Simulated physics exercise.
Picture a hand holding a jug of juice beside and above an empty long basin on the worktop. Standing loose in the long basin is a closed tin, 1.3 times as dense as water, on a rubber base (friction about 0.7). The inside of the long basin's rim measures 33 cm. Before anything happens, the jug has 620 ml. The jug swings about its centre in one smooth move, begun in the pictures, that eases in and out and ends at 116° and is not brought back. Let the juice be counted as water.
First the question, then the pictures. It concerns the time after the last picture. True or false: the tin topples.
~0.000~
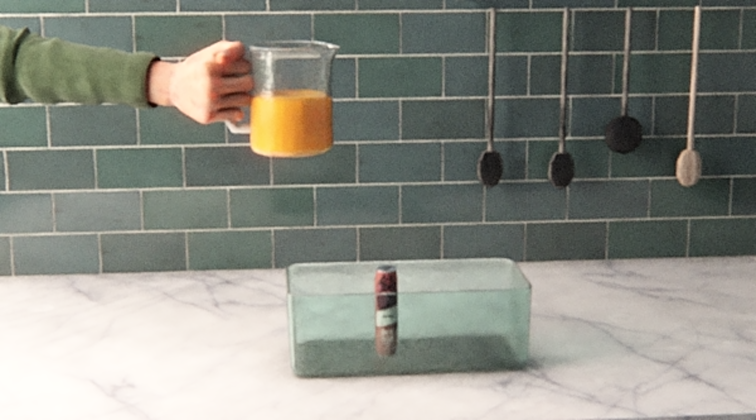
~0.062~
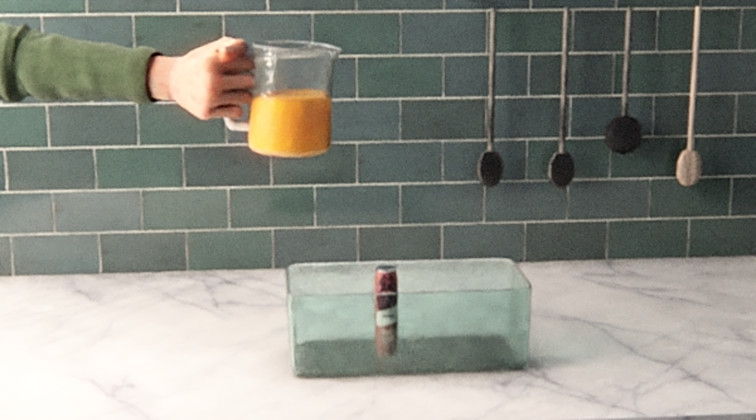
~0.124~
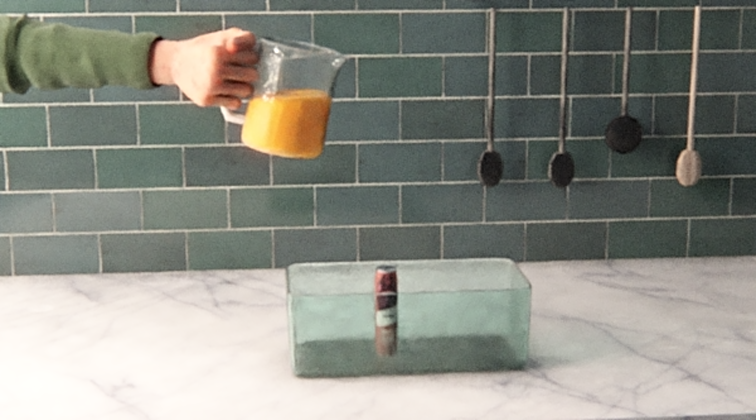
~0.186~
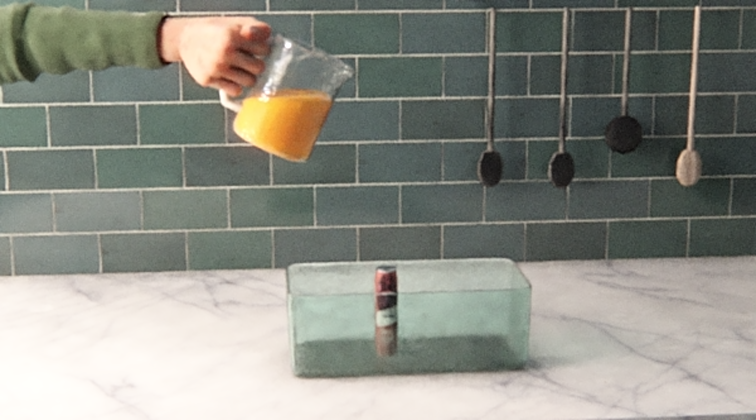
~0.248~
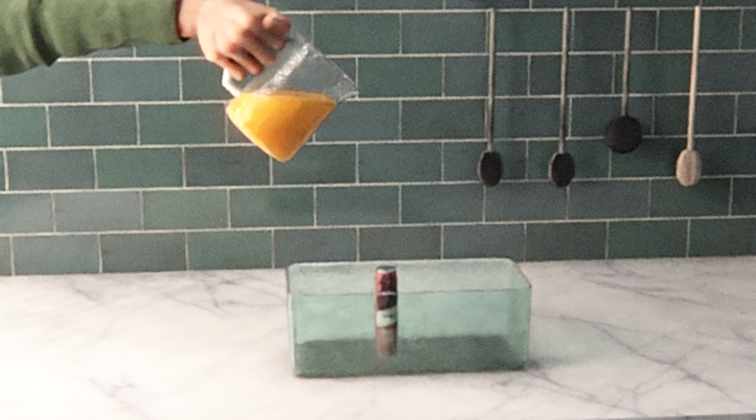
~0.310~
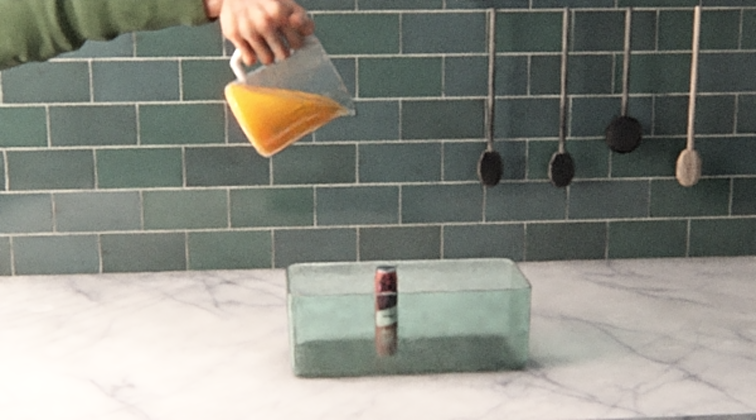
False.
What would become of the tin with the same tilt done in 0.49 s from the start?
Result: Tin still standing.
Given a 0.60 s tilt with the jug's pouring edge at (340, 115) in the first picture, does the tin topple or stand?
After that, the tin overturns.
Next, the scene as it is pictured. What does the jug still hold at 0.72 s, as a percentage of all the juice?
I'd estimate some 12 per cent.
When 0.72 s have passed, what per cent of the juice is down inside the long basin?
It works out near 58 per cent.
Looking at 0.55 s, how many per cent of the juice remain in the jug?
Close to 54 in a hundred.
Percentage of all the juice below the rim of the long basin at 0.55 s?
Around 0%.
By 0.55 s the tilt is 114° and 54 per cent is still to pour; the tin stands where it began.
By 0.72 s the tilt is 116° and 11 per cent is still to pour; the tin stands where it began.
By 0.90 s the tilt is 116° and 1 per cent is still to pour; the tin stands where it began.
By 1.10 s the tilt is 116° and 0 per cent is still to pour; the tin stands where it began.
At rest the tin stands where it began.
